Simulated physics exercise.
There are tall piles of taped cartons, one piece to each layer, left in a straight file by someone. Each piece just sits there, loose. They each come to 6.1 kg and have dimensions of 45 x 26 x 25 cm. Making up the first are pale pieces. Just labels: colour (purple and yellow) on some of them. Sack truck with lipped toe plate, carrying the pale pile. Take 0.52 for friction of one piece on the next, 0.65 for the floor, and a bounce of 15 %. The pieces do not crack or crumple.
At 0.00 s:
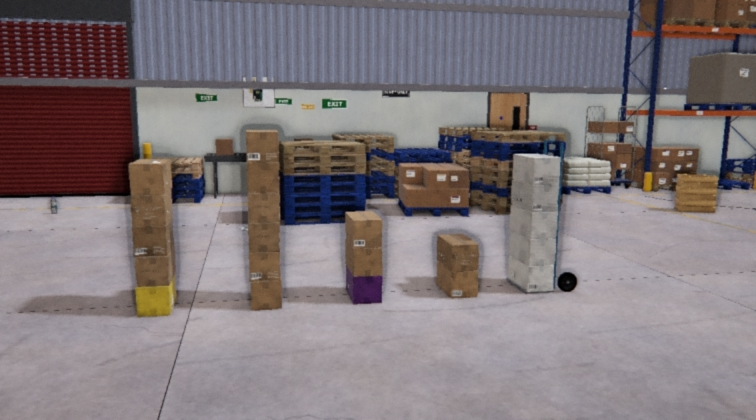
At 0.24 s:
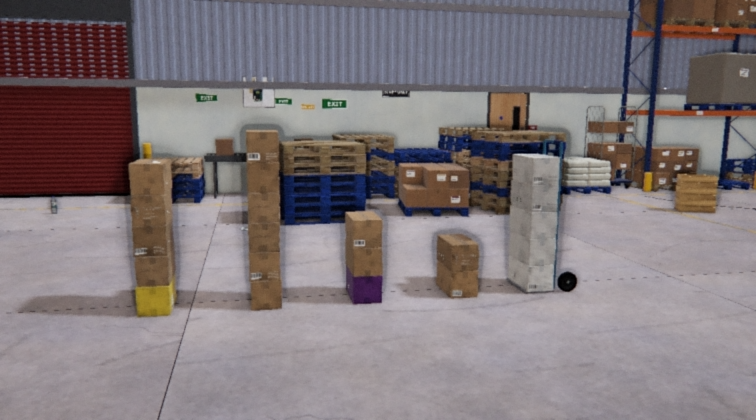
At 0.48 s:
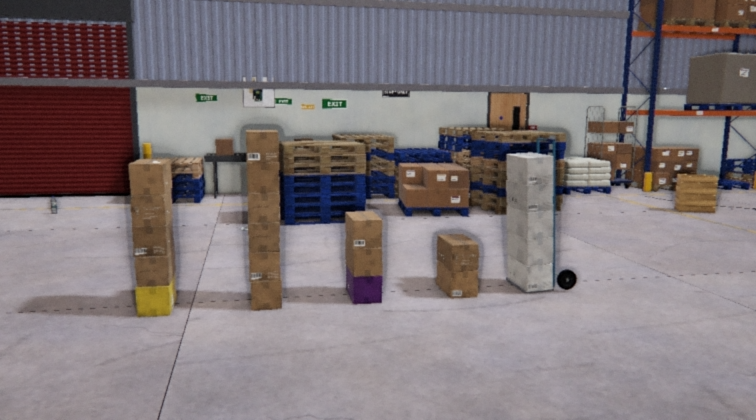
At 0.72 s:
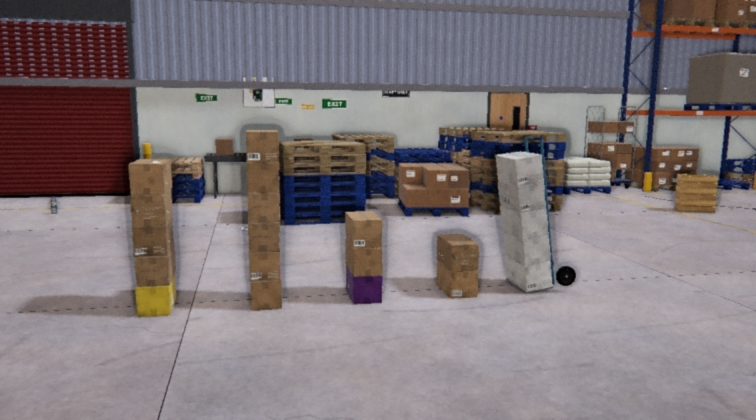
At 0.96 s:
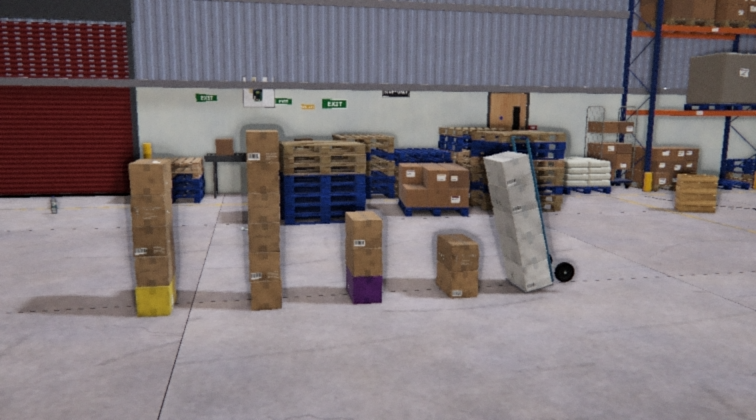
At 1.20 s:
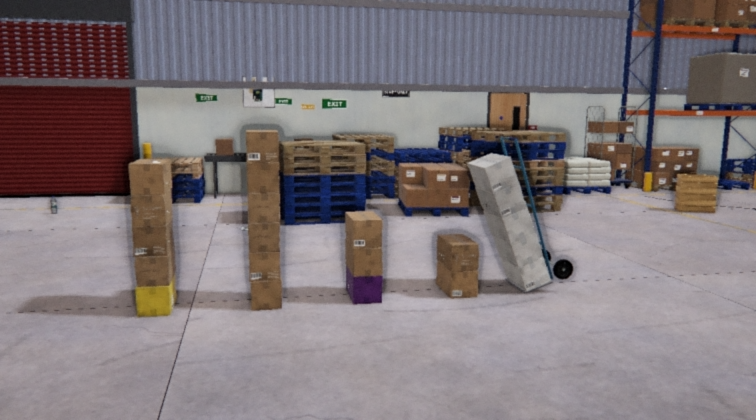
Warehouse floor with a row of box stacks, the pale stack at right tilting steadily leftward with its wheeled hand truck.
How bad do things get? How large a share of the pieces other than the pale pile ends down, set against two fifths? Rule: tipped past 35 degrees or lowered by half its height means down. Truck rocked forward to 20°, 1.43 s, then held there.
Below two fifths.
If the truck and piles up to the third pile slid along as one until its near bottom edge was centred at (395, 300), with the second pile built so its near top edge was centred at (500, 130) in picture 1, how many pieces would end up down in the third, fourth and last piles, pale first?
Down by pile: Third 3, fourth 0, last 0.
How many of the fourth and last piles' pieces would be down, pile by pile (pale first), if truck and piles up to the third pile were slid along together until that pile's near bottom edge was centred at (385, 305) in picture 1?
Then fourth pile 0 and last pile 0.
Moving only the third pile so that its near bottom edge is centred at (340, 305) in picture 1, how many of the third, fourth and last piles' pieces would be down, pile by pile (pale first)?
You'd end with the third pile at 0, the fourth at 0 and the last at 0 down.
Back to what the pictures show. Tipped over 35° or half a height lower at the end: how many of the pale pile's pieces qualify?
The number you get is 5.
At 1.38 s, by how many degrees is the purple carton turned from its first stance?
Its tilt comes to about 0° at that moment.
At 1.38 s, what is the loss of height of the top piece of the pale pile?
10 cm lower.
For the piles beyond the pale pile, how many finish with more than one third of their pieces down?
0.
By 1.38 s, 0 of the pale pile down; none of the 16 other cartons down.
By 1.64 s, 5 of the pale pile down; none of the 16 other cartons down.
By 1.96 s, 5 of the pale pile down; none of the 16 other cartons down, 3 disturbed.
When it is over (2.6 s), 5 of the pale pile down; none of the 16 other cartons down, 4 disturbed; purple carton moved 20 mm; yellow carton unmoved. That is 0 per cent. In pixels of the last frame, middles, purple carton near (361, 283), yellow carton near (157, 294).
